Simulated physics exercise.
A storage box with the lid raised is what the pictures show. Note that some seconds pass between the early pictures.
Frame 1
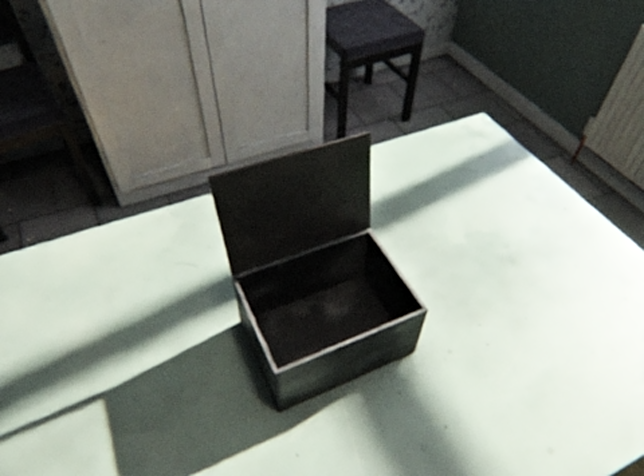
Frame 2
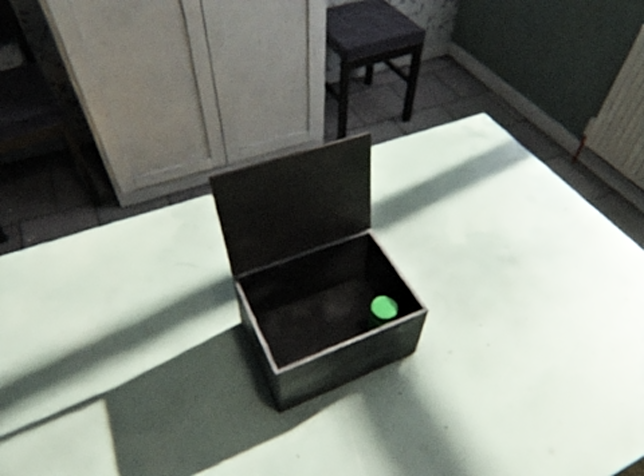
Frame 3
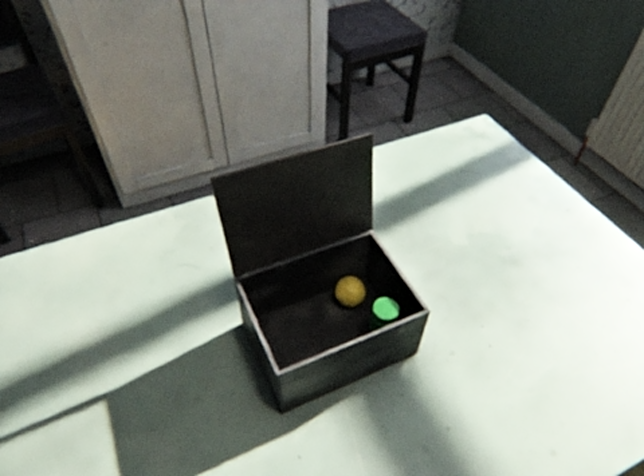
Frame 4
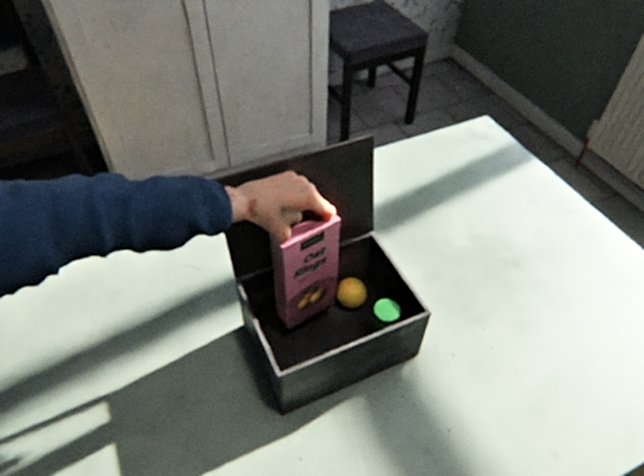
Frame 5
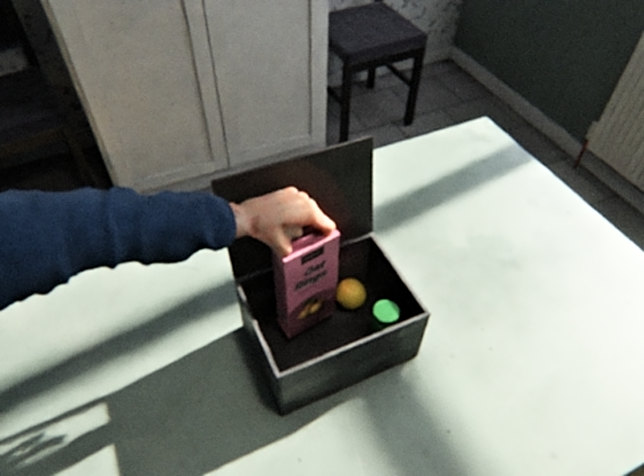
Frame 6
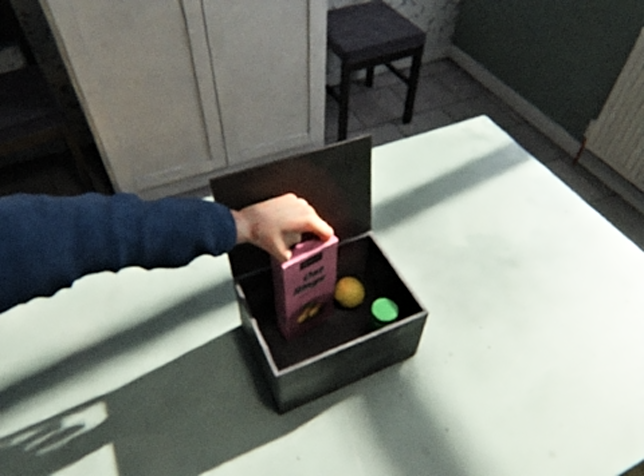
The clip opens on an empty dark box with its lid raised on a pale table, then a green round object appears inside, followed by an orange ball beside it. A hand in a blue sleeve, reaching from the left, holds a pink packet upright in the box and lowers it slightly.
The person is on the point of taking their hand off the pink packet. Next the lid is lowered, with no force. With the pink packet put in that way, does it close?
The lid stops partway.
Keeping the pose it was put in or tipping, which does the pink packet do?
Well, it ends up skewed.
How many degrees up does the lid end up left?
Close to 16 degrees.
Then, 1.60 s on from there, lid 65° above the rim; pink packet turned 6° from how it was put near (308, 291).
Then, 2.10 s on from there, lid 22° above the rim; pink packet turned 44° from how it was put near (331, 321).
In the end, lid 16° above the rim; toppled in the box, pink packet; the other 2 unmoved. At the end, from the last picture's camera, pink packet near (330, 321).
